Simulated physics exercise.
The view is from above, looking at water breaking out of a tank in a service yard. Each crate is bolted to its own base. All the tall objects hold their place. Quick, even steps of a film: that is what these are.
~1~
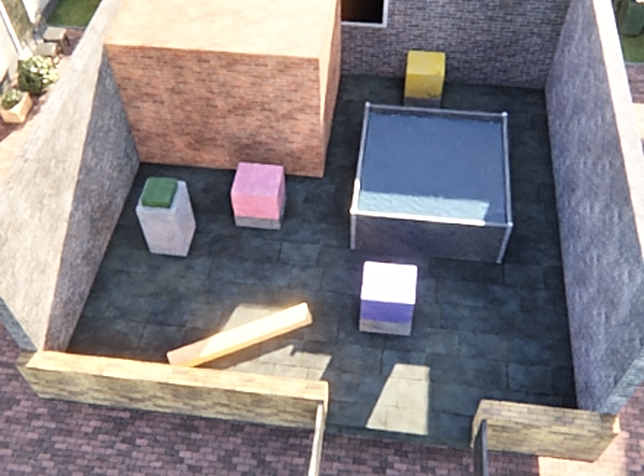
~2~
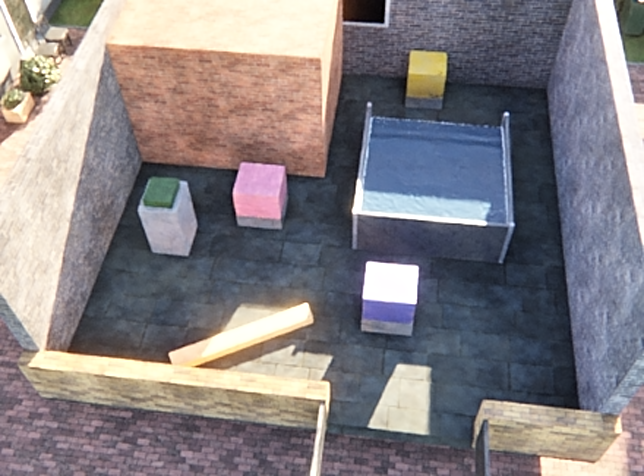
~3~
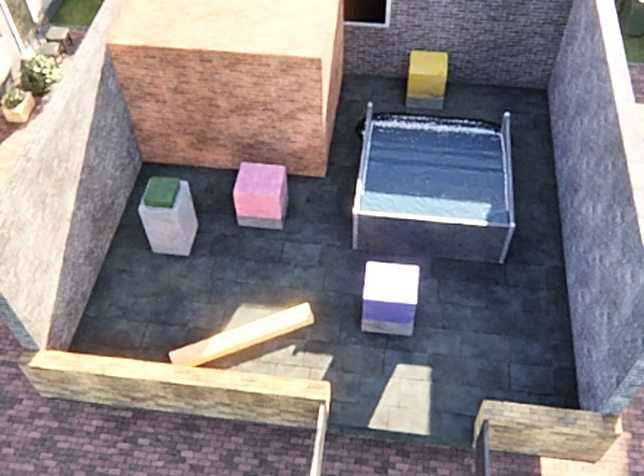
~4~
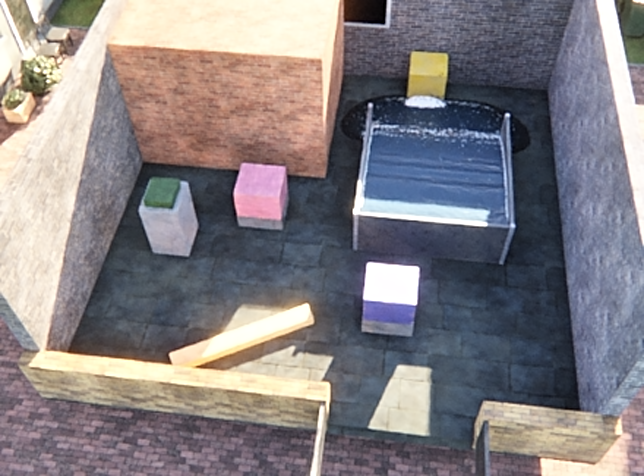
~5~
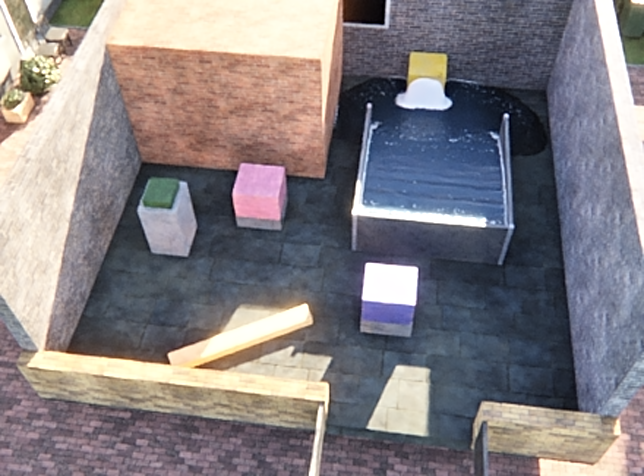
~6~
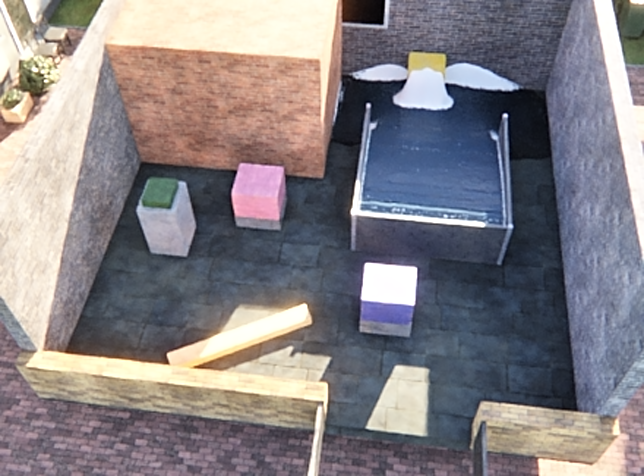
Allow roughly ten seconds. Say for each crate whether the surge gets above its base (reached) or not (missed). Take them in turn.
Pink crate: Missed; blue crate: Missed; yellow crate: Reached.
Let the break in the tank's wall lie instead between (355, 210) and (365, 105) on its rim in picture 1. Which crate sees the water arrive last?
My pick is the one in blue.
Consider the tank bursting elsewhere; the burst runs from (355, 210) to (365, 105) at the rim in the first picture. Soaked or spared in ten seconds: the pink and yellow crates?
In that case the pink one is flooded and the yellow one is flooded.
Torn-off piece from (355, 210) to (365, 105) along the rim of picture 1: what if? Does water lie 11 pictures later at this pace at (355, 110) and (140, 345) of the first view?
Taking them in turn: Underwater, then underwater.
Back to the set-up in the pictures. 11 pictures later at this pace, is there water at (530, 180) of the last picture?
I'd expect that place to be drenched.
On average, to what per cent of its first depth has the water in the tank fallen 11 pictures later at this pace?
About 34 per cent.
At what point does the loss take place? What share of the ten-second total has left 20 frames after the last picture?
Working it through, I arrive at 0 per cent.
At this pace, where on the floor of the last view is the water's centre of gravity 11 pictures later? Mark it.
I'd mark it close to (439, 145).
A moment on, water covers 20 % of the floor; the pink crate not reached, the blue crate not reached, the yellow crate water round its plinth.
Next, water covers 25 % of the floor; the pink crate not reached, the blue crate not reached, the yellow crate water round its plinth.
Then, water covers 55 % of the floor; the pink crate not reached, the blue crate water round its plinth, the yellow crate water round its plinth.
Later, water covers 80 % of the floor; the pink crate water round its plinth, the blue crate water round its plinth, the yellow crate water round its plinth.
In the end, water covers 95 % of the floor; the pink crate stayed above the water, the blue crate stayed above the water, the yellow crate was topped.
